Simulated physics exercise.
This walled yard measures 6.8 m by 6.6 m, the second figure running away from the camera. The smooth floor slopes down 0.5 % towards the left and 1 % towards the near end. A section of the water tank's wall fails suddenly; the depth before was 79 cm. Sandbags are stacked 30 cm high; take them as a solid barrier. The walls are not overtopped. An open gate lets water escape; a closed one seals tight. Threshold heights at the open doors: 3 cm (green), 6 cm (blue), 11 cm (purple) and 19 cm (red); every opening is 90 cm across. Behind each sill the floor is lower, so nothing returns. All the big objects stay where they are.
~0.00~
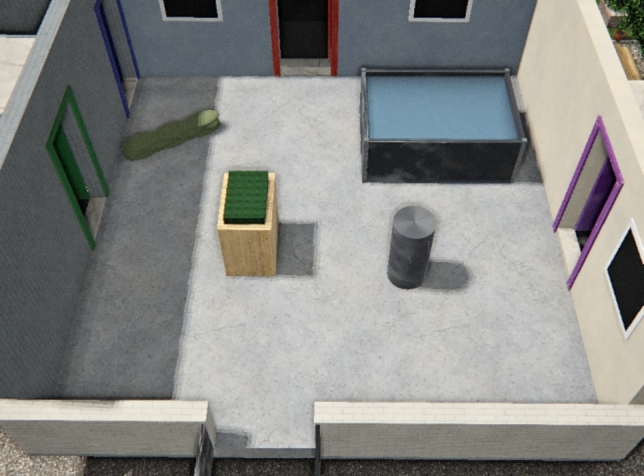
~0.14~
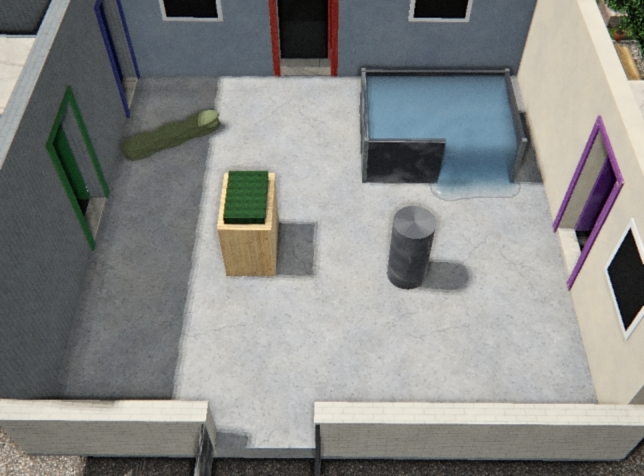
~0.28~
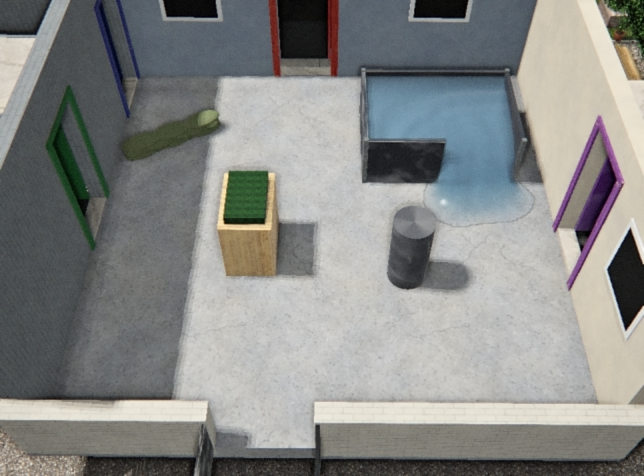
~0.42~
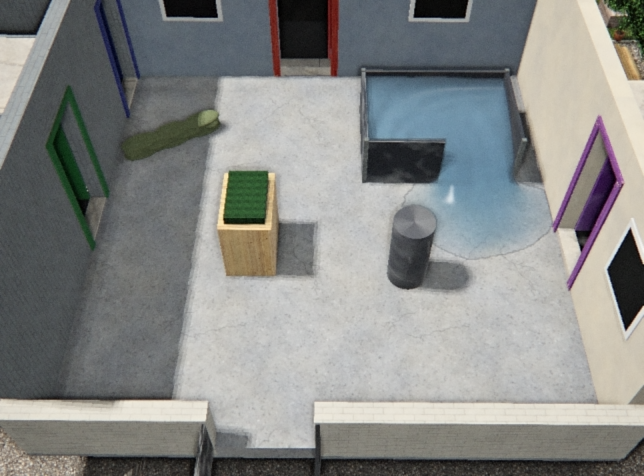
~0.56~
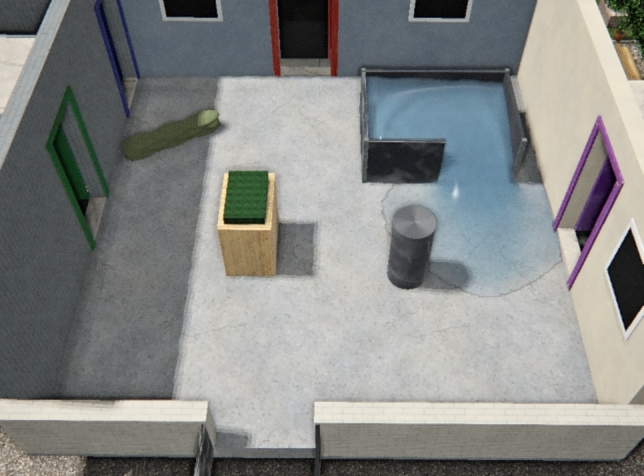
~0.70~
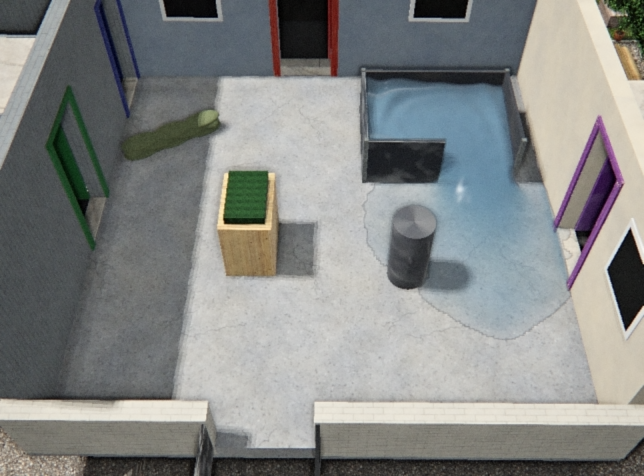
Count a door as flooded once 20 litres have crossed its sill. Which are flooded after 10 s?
The water let in: At the green door it passes the limit; at the blue door it stays under the limit; at the purple door it passes the limit; at the red door it keeps below the limit.
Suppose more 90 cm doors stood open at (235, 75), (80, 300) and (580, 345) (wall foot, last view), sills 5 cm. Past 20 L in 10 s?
In that order: Not over, over, over.
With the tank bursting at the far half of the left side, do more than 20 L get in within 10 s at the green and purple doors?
Against that limit: Green past it, purple below.
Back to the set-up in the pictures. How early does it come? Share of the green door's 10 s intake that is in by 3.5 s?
About 0 per cent.
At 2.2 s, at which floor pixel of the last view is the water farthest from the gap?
At about (267, 428).
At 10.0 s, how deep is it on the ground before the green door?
About 8.0 cm.
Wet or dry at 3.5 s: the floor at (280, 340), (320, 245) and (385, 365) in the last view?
In that order: Under water, under water, under water.
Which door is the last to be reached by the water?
The red one.
After 1.4 s water covers 25 % of the floor and is deepest (50 cm) near (595, 430); green door not reached, blue door not reached, purple door 24 cm at the sill, 14 L in, red door not reached.
After 2.2 s water covers 30 % of the floor and is deepest (50 cm) near (580, 430); green door not reached, blue door not reached, purple door 19 cm at the sill, 58 L in, red door not reached.
After 3.5 s water covers 45 % of the floor and is deepest (32 cm) near (548, 350); green door not reached, blue door not reached, purple door 14 cm at the sill, 84 L in, red door not reached.
After 6.0 s water covers 65 % of the floor and is deepest (20 cm) near (111, 336); green door 7 cm at the sill, 13 L in, blue door not reached, purple door 9 cm at the sill, 90 L in, red door not reached.
After 10.0 s water covers 85 % of the floor and is deepest (14 cm) near (47, 427); green door 8 cm at the sill, 57 L in, blue door 2 cm at the sill, 0 L in, purple door 6 cm at the sill, 91 L in, red door 4 cm at the sill, 0 L in.
